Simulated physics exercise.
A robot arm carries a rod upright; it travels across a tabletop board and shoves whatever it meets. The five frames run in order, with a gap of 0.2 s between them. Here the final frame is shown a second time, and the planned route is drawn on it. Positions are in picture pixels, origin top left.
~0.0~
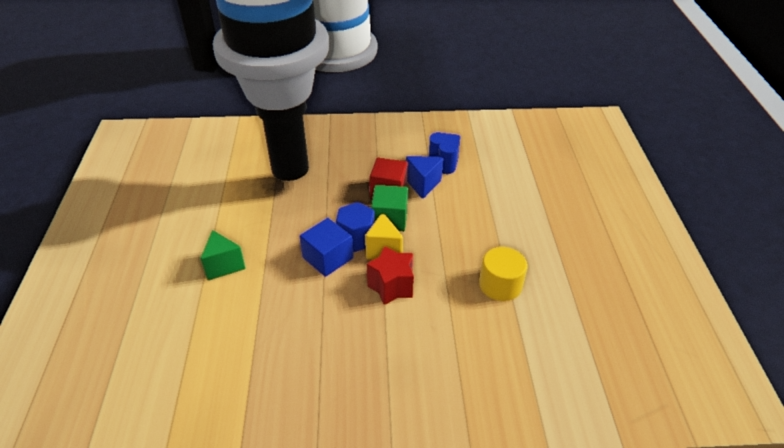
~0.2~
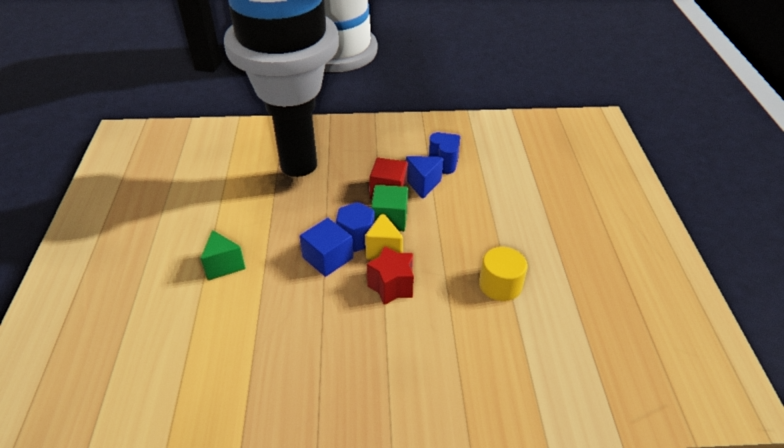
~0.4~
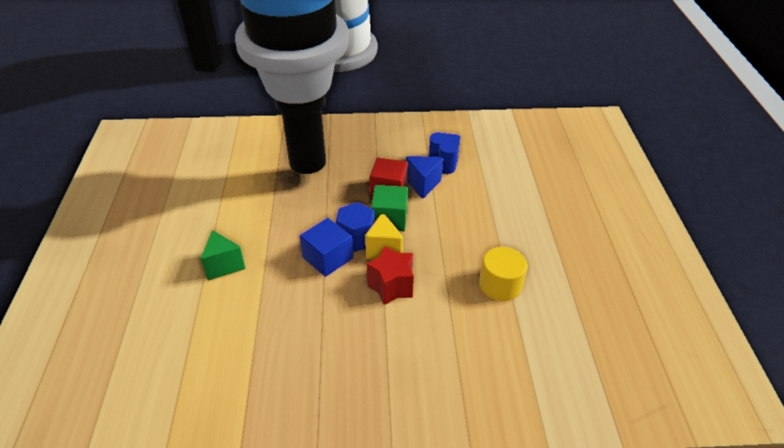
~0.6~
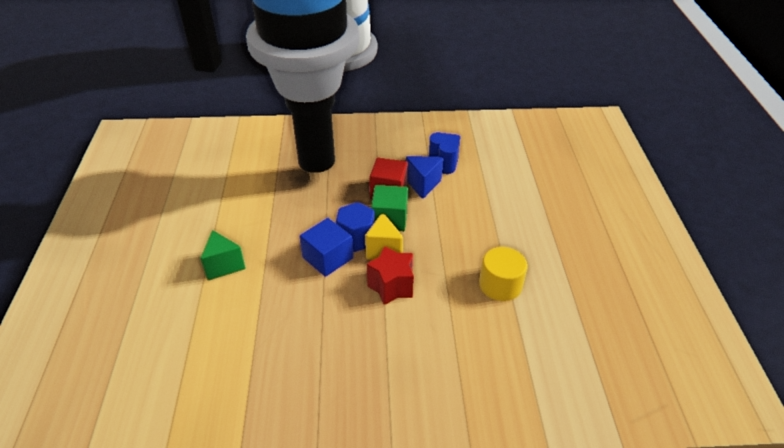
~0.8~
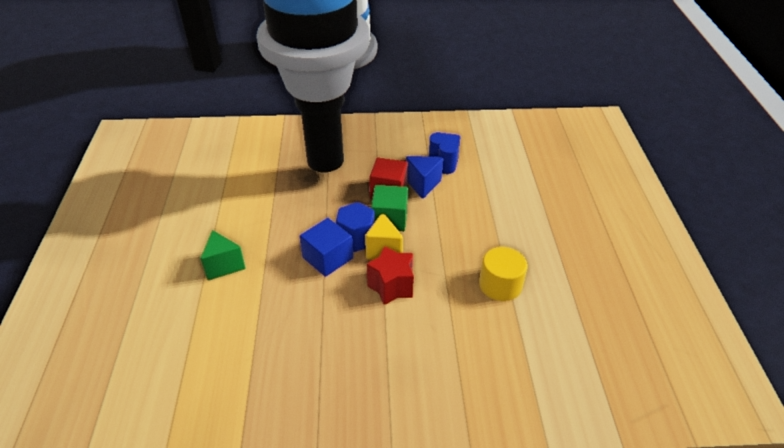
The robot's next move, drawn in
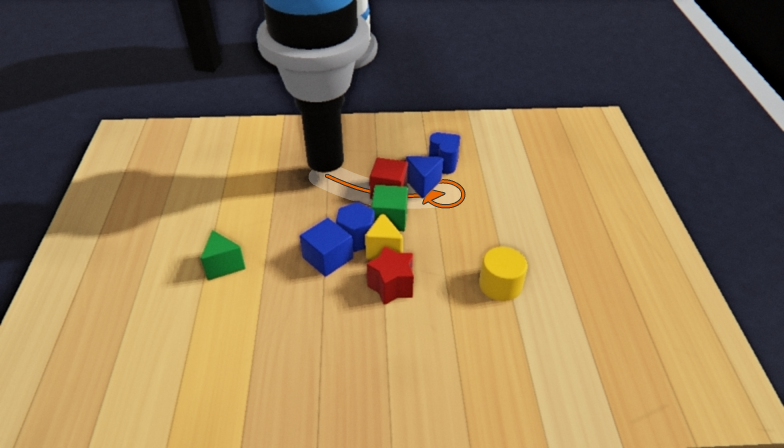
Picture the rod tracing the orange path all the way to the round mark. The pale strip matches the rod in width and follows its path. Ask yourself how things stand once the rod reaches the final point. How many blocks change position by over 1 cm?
That push would leave two blocks displaced by more than about 1 cm.
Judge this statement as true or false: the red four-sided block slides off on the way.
Verdict: False.
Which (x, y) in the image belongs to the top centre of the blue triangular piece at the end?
Most likely (503, 156).
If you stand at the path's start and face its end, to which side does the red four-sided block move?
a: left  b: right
It's a.
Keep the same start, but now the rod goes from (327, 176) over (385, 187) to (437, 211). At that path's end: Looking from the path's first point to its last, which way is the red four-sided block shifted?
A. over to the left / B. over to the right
That would be B.
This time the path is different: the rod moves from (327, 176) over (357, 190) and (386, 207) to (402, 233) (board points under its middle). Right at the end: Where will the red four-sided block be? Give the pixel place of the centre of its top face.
The centre of its top face lies at (418, 173).
Path on the board, from (327, 176) via (362, 189) and (402, 196), ending at (445, 194).
What follows on the original path. One third of the way, rod (363, 175); red four-sided block (398, 169); blue triangular piece (428, 162).
Two thirds of the way, rod (404, 181); red four-sided block (441, 171), turned 35° anticlockwise; blue triangular piece (463, 159).
At the end, rod (446, 179); red four-sided block (483, 168), turned 35° anticlockwise; green four-sided block in place; blue triangular piece (503, 156).
